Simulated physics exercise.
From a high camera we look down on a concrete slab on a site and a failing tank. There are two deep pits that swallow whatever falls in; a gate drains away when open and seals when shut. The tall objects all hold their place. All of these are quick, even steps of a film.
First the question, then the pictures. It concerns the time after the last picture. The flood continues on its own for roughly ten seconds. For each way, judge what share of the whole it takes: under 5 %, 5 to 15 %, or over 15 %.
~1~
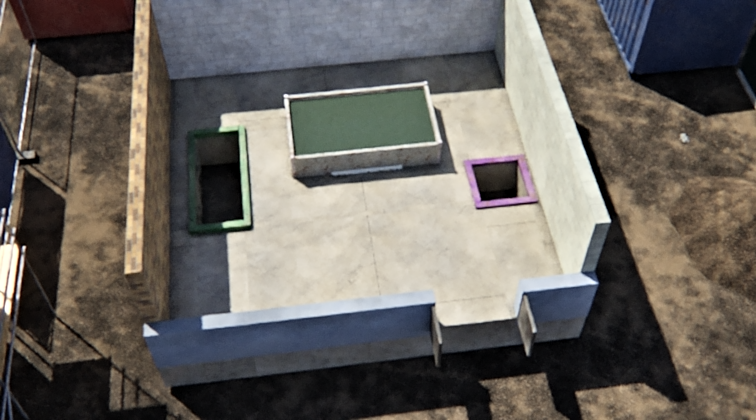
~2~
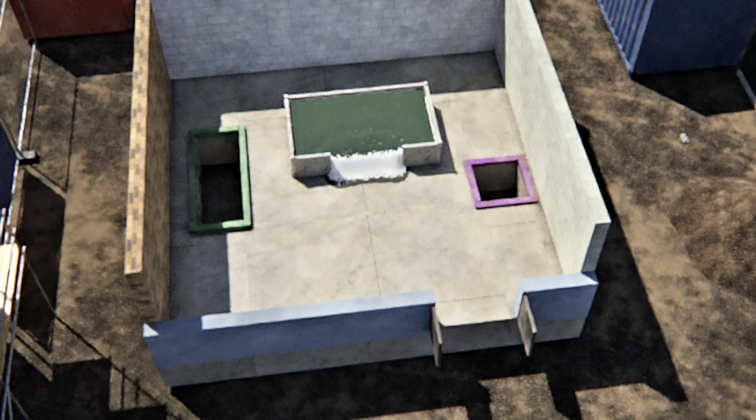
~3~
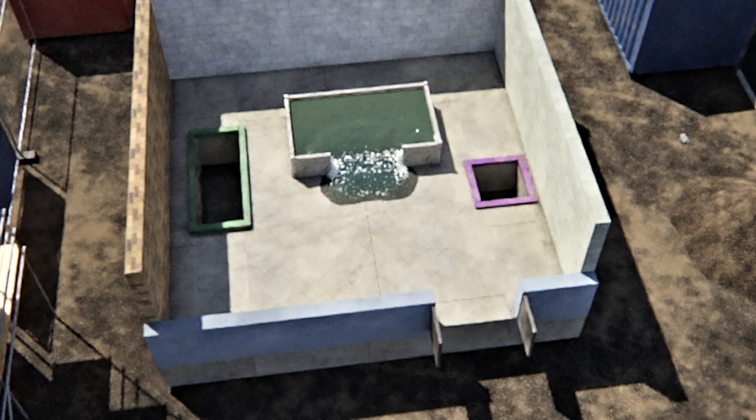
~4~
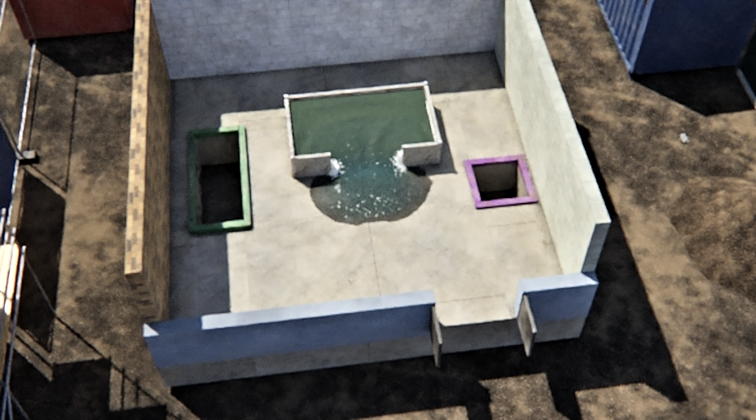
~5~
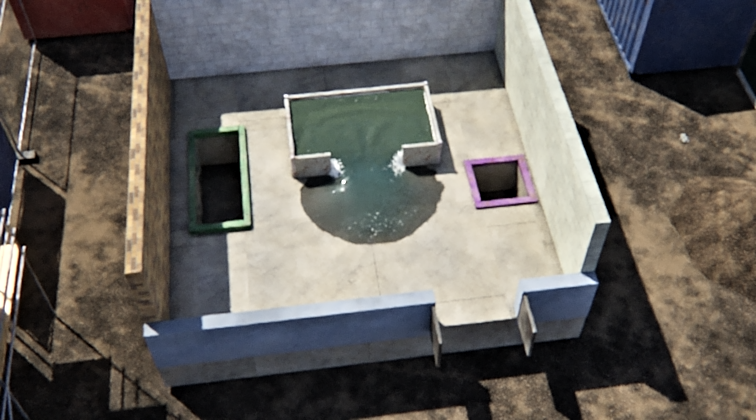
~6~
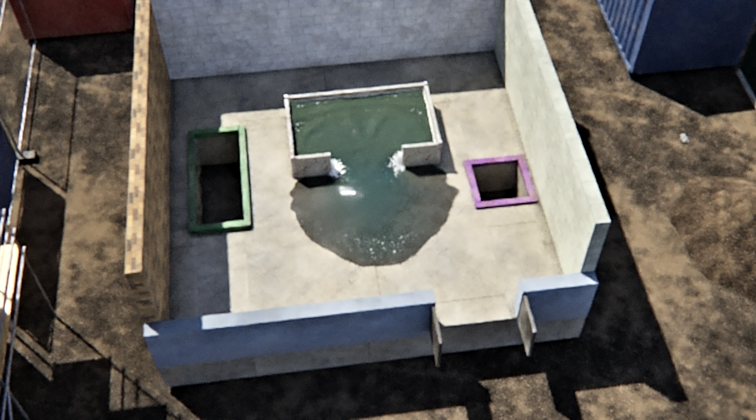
Shares: The gate takes over 15 %; the purple pit takes under 5 %; the green pit takes under 5 %.
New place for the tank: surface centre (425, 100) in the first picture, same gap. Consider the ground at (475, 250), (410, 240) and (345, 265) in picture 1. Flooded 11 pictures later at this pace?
Soaked - soaked - soaked.
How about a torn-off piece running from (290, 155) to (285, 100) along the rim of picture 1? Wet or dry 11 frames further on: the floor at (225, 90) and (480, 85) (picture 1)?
Soaked, then unsoaked.
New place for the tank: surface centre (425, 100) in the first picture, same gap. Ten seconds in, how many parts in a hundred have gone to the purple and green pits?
The purple pit gets 10 per cent and the green pit 0 per cent.
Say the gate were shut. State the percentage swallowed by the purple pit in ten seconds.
Some 8 in a hundred for purple.
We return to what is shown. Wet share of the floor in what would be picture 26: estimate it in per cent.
Roughly 40 per cent.
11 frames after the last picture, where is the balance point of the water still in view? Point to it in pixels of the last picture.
I would point to (367, 190).
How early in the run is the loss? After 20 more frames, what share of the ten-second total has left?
Around 35 percent.
A moment on, water covers 25 % of the floor; the gate 0 %, the purple pit 0 %, the green pit 0 %.
Next, water covers 35 % of the floor; the gate 3 %, the purple pit 0 %, the green pit 0 %.
Then, water covers 40 % of the floor; the gate 10 %, the purple pit 0 %, the green pit 0 %.
Later, water covers 55 % of the floor; the gate 18 %, the purple pit 0 %, the green pit 0 %.
In the end, water covers 65 % of the floor; the gate 27 %, the purple pit 1 %, the green pit 0 %.
